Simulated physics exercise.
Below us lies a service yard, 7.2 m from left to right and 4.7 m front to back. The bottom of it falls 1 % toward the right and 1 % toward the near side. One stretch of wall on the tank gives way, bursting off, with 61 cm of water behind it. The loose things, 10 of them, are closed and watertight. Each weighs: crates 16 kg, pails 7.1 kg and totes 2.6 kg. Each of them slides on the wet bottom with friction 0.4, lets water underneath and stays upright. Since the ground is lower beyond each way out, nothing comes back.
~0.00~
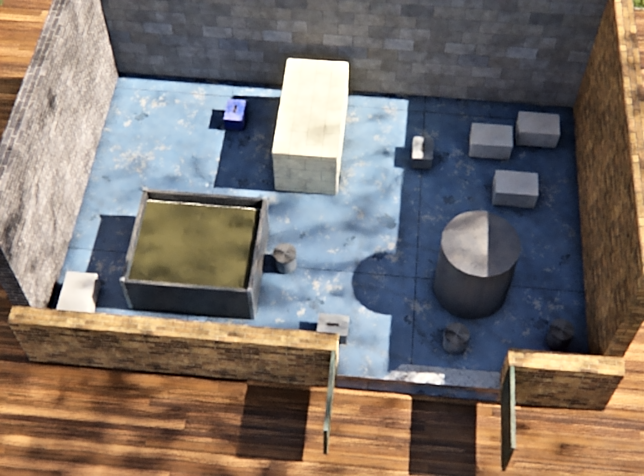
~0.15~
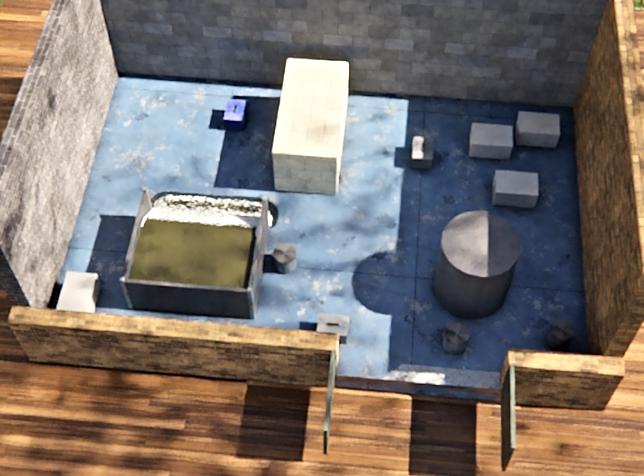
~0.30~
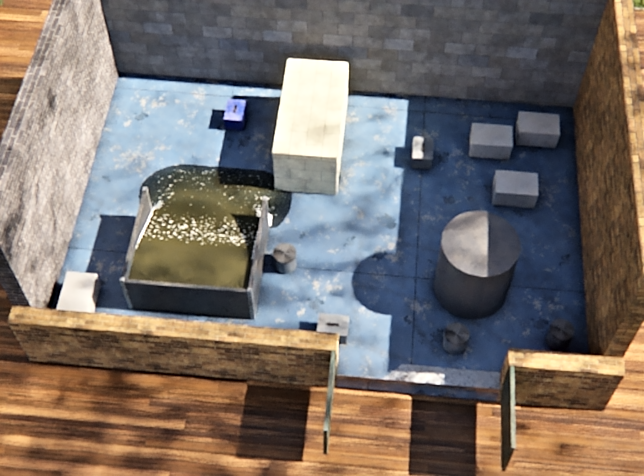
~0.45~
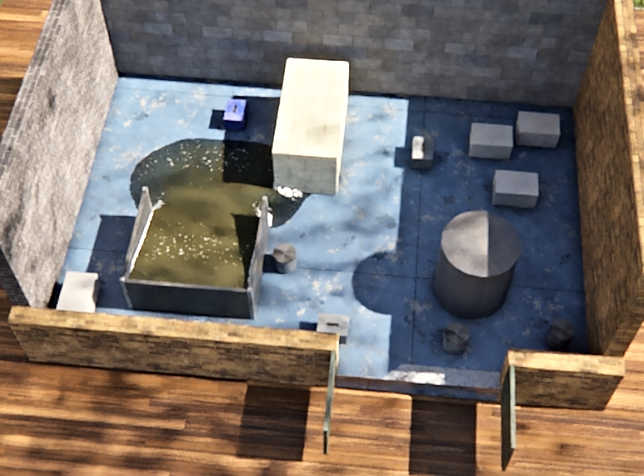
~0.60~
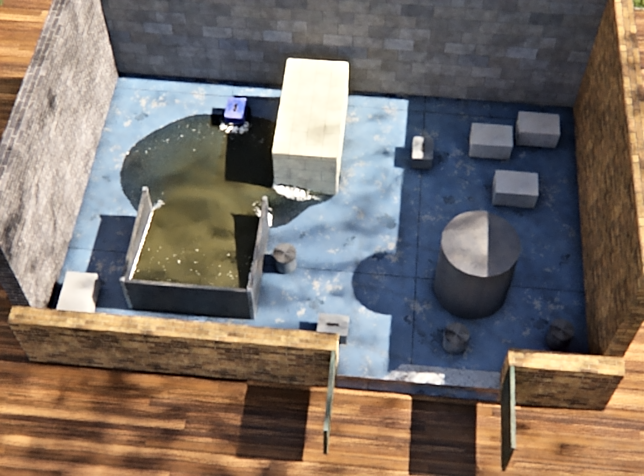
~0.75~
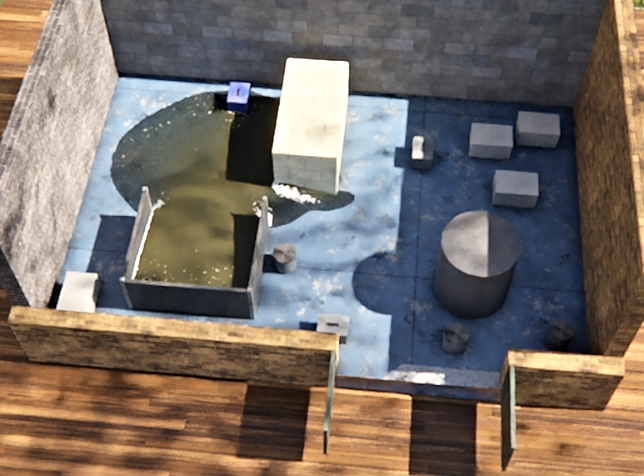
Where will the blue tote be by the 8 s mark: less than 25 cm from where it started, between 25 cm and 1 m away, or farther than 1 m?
The blue tote ends up beyond 1 m.
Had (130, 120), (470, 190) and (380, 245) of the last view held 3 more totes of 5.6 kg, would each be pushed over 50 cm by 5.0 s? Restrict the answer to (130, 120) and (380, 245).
Well, the first one is higher and the other lower.
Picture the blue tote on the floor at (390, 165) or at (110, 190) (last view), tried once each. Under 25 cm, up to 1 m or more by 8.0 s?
From the first place it is barely disturbed; from the second it goes well off.
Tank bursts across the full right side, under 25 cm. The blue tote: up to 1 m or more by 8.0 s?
Under that change, the blue tote keeps its spot.
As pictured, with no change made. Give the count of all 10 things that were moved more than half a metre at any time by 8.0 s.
2.
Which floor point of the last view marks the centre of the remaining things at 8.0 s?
They're centred close to (397, 256).
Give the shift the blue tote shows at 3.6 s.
120 cm or so by then.
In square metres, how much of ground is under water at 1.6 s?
About 12.0 m2 is covered.
After 1.6 s the blue tote is near (231, 70), 0.6 m from its start, afloat; 0 of 10 are out; 1 afloat.
After 3.6 s the blue tote is near (152, 106), 1.2 m from its start, afloat; 0 of 10 are out; 1 afloat.
After 5.6 s the blue tote is near (112, 213), 2.5 m from its start, afloat; 0 of 10 are out; 2 afloat.
After 8.0 s the blue tote is near (97, 273), 3.4 m from its start, afloat; 0 of 10 are out; 2 afloat.
